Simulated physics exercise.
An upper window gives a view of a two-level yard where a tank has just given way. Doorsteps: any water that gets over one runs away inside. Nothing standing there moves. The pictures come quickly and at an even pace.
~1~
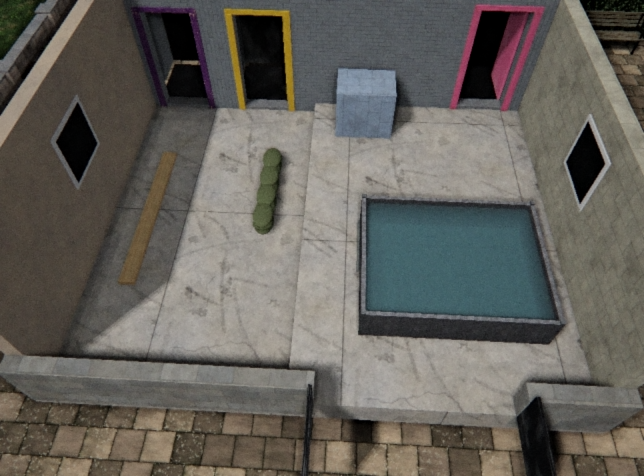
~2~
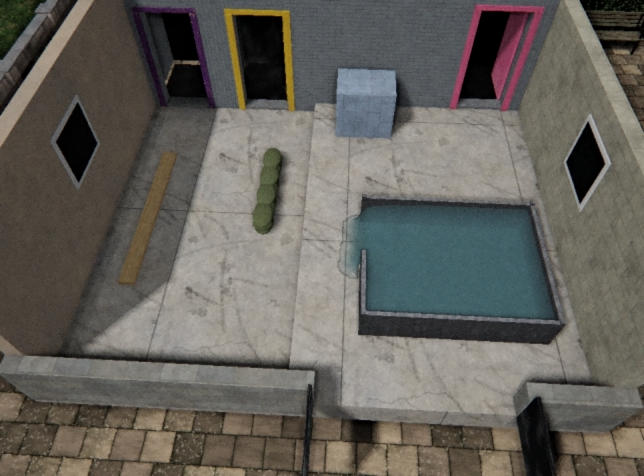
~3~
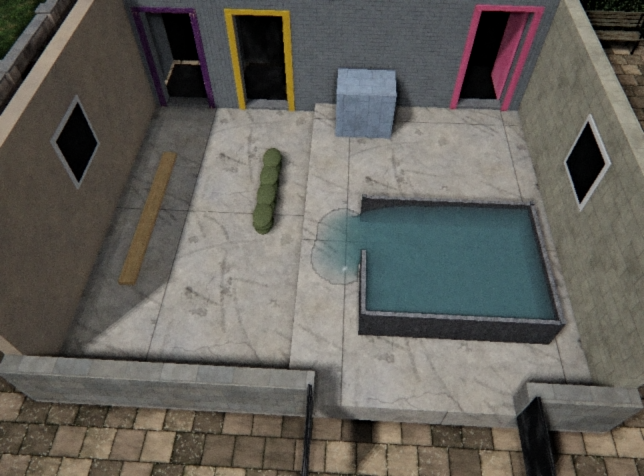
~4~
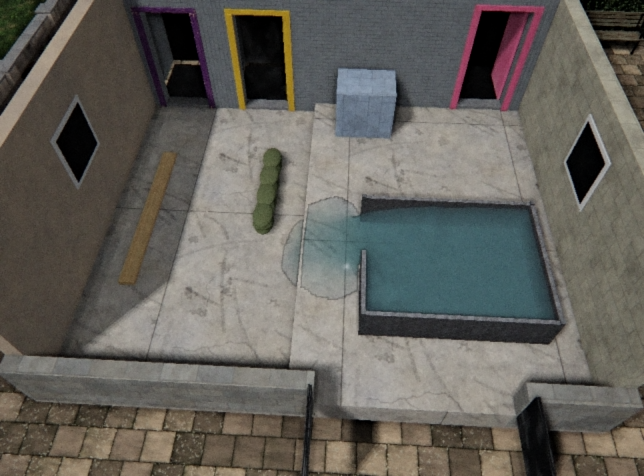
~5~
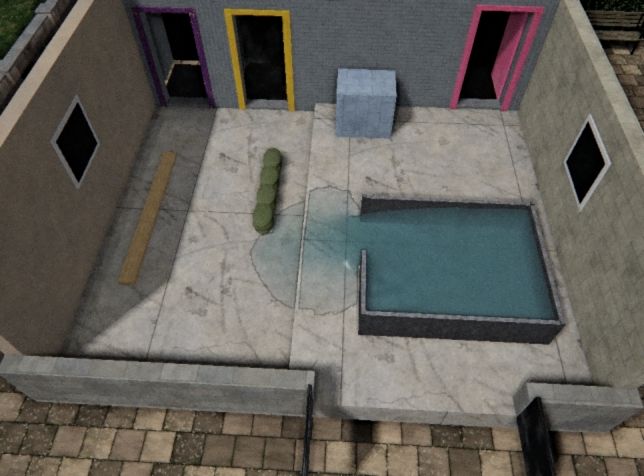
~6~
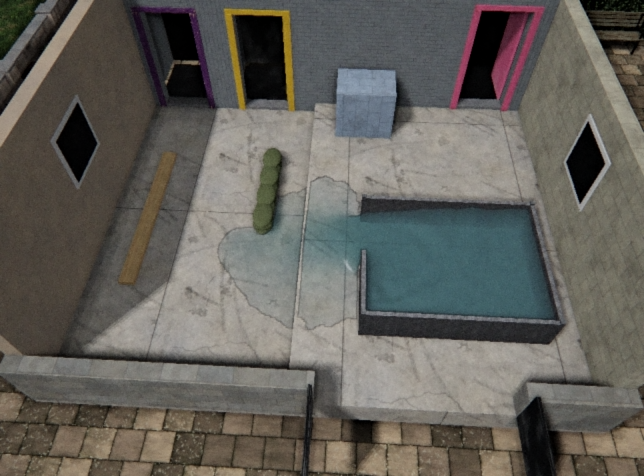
The water tank sat full and still in the walled yard, then its left side opened and water poured out, spreading leftward across the pale paving in a widening puddle past the green bushes' near end.
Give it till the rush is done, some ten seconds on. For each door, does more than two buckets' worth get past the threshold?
Door by door: The yellow door - yes; the pink door - no; the purple door - yes.
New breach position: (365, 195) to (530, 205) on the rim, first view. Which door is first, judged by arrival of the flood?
First to be reached: The pink door.
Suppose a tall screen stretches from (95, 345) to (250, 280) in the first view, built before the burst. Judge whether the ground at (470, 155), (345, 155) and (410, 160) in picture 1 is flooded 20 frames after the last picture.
As listed: Free of water, free of water, dry.
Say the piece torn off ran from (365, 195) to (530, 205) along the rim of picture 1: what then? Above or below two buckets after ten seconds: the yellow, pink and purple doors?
Result per door - yellow door: Does not exceed; pink door: Exceeds; purple door: Exceeds.
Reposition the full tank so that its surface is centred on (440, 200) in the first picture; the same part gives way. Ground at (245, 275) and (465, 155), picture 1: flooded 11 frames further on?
The first spot is swamped and the second is untouched.
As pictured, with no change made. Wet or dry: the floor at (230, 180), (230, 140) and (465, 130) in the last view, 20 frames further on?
Result, in order: Unflooded / unflooded / unflooded.
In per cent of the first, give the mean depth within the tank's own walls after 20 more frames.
My figure is about 54 in a hundred.
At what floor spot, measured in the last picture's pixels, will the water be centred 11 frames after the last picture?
Centre point: Around (380, 262).
A moment on, water covers 20 % of the floor; the yellow door not reached, the pink door not reached, the purple door not reached.
Next, water covers 30 % of the floor; the yellow door wet at the sill, nothing in, the pink door not reached, the purple door not reached.
Then, water covers 40 % of the floor; the yellow door over two buckets in, the pink door not reached, the purple door wet at the sill, nothing in.
Later, water covers 50 % of the floor; the yellow door far over two buckets in, the pink door not reached, the purple door under two buckets in.
In the end, water covers 55 % of the floor; the yellow door far over two buckets in, the pink door not reached, the purple door over two buckets in.
